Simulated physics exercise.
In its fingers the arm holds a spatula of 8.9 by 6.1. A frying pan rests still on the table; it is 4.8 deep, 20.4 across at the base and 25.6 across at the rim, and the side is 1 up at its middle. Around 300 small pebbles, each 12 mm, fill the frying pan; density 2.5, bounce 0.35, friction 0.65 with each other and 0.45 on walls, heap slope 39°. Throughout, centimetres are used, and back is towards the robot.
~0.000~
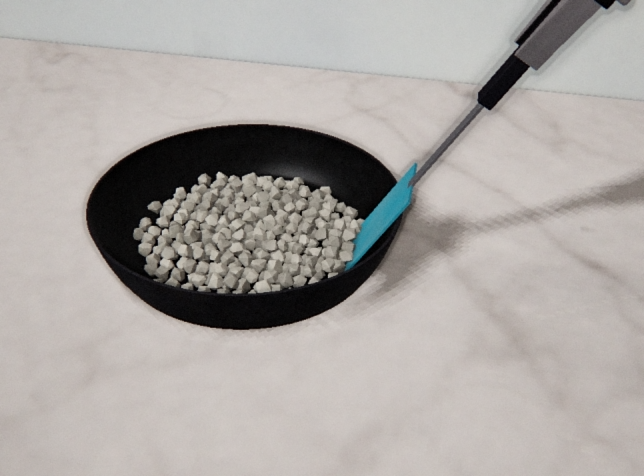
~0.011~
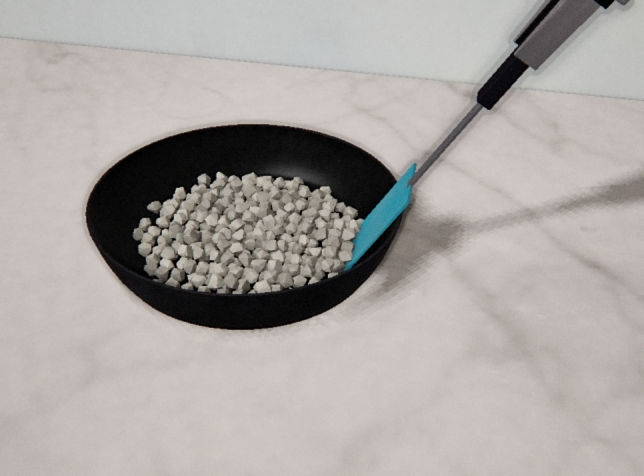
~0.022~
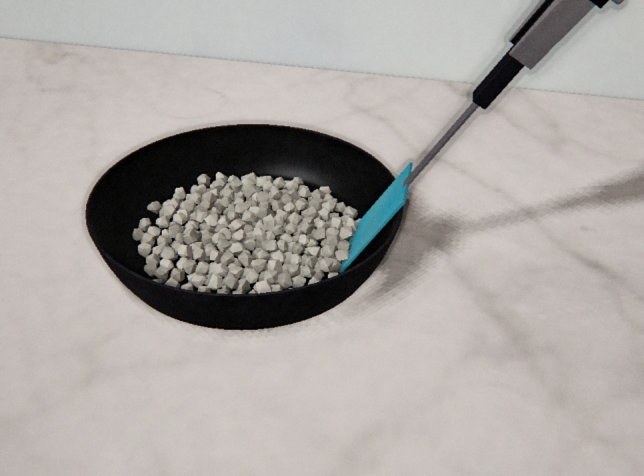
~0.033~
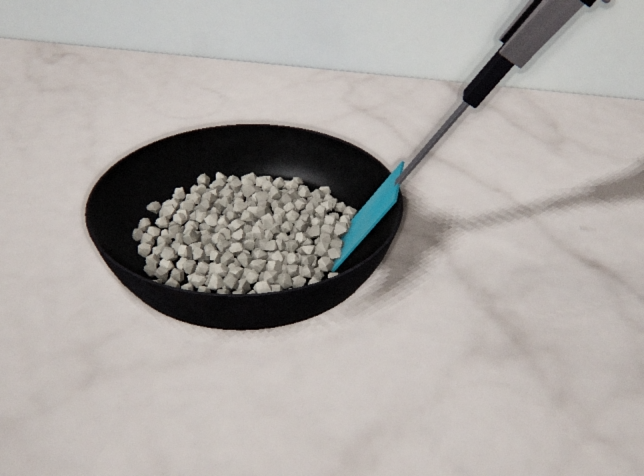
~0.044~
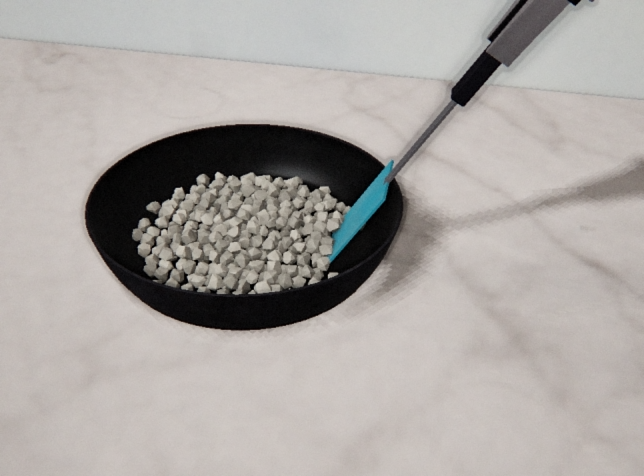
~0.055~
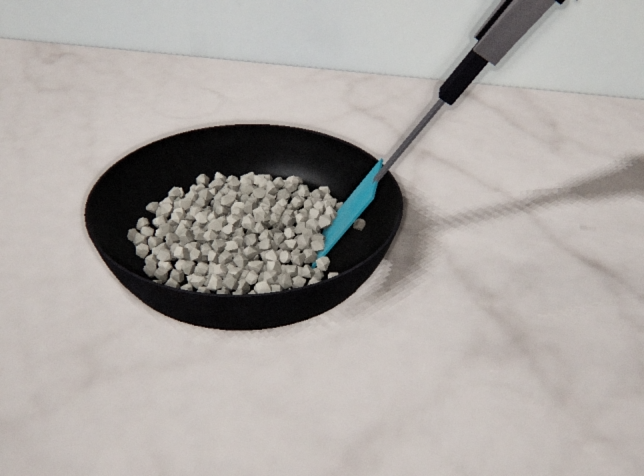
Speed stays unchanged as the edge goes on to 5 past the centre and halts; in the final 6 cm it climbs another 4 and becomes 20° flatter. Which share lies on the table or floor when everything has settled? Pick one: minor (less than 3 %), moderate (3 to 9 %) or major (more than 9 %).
Minor.
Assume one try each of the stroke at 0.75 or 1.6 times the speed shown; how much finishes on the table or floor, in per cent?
Estimates in order: 0 per cent, 5 per cent.
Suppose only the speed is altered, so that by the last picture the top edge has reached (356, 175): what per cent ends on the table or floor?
That share would be some 10 percent.
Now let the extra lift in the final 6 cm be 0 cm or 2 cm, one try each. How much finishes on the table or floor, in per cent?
First try about 0 %, second try about 0 %.
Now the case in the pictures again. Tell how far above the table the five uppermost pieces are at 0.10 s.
Roughly 4 centimetres.
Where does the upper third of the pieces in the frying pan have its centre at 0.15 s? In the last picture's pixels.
It is centred close to (201, 212).
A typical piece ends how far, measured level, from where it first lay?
Near 3 cm, measured level.
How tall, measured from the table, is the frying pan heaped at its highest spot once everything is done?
Height at rest: Roughly 4.5 cm.
After 0.10 s, sloping 59°, highest piece 4 above the table; 303 in the frying pan.
After 0.15 s, sloping 51°, highest piece 5 above the table; 303 in the frying pan.
After 0.38 s, sloping 39°, highest piece 5 above the table; 302 in the frying pan, 1 on the blade or in flight.
After 1.43 s, sloping 39°, highest piece 4 above the table; 302 in the frying pan, 1 on the table or floor.
At rest, 302 in the frying pan, 1 on the table or floor. That is 0 % on the table or floor.
